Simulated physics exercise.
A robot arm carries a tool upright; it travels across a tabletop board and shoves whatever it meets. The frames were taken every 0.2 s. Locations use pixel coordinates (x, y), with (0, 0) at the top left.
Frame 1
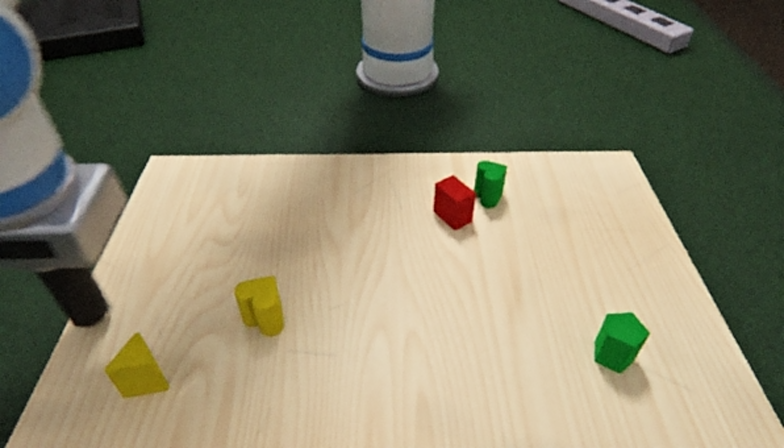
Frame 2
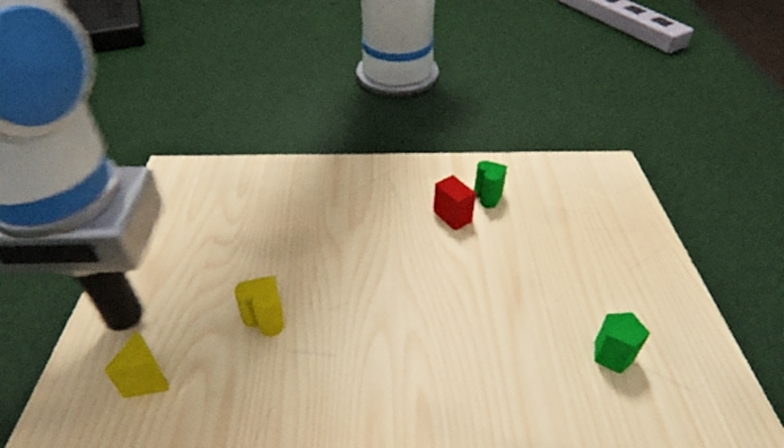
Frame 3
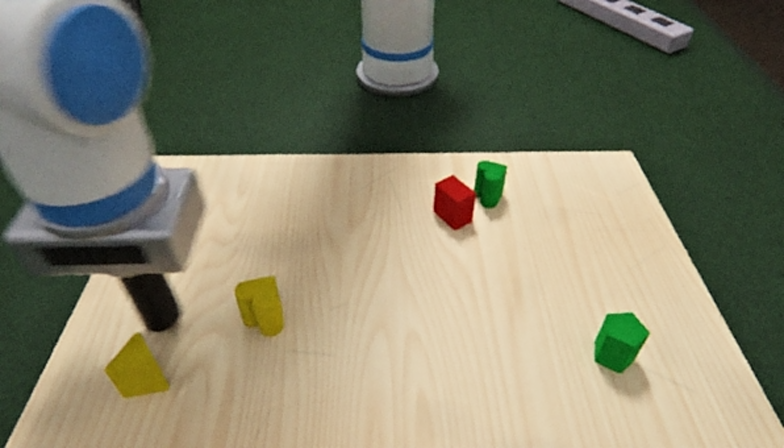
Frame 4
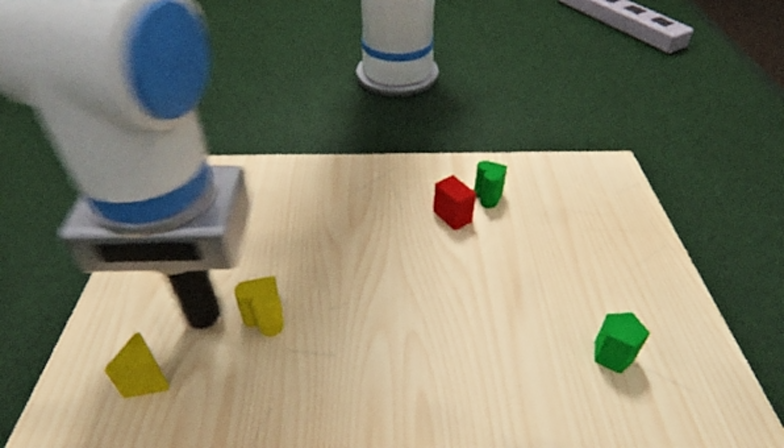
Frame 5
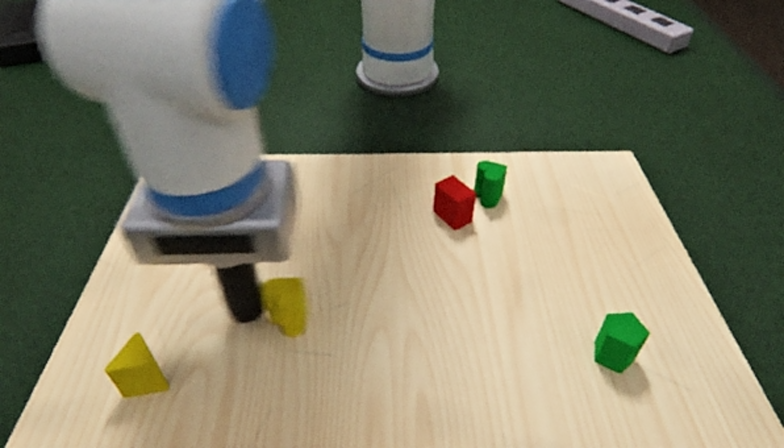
Robot arm with a black tool moving right across a wooden board, passing a yellow triangle and pushing a yellow heart rightward.
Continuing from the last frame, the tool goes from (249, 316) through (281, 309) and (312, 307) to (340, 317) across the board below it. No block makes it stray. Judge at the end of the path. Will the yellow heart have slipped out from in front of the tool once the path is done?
No, it doesn't check out.
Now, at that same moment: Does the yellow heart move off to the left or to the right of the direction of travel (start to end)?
Its shift is rightward.
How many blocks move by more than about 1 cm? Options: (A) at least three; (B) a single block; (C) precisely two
I'll go with B - a single block.
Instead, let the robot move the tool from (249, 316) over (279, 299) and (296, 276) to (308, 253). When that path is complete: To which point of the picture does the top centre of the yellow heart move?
The middle of the upper face of the yellow heart will lie at about (306, 285) in the picture.
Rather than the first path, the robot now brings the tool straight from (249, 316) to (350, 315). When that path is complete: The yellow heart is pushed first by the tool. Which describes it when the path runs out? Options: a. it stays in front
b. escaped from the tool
(a)
On the path given first. Halfway along, tool (296, 297); yellow heart (324, 293), turned 50° clockwise.
At the end, tool (339, 309); yellow heart (355, 312), turned 100° clockwise.
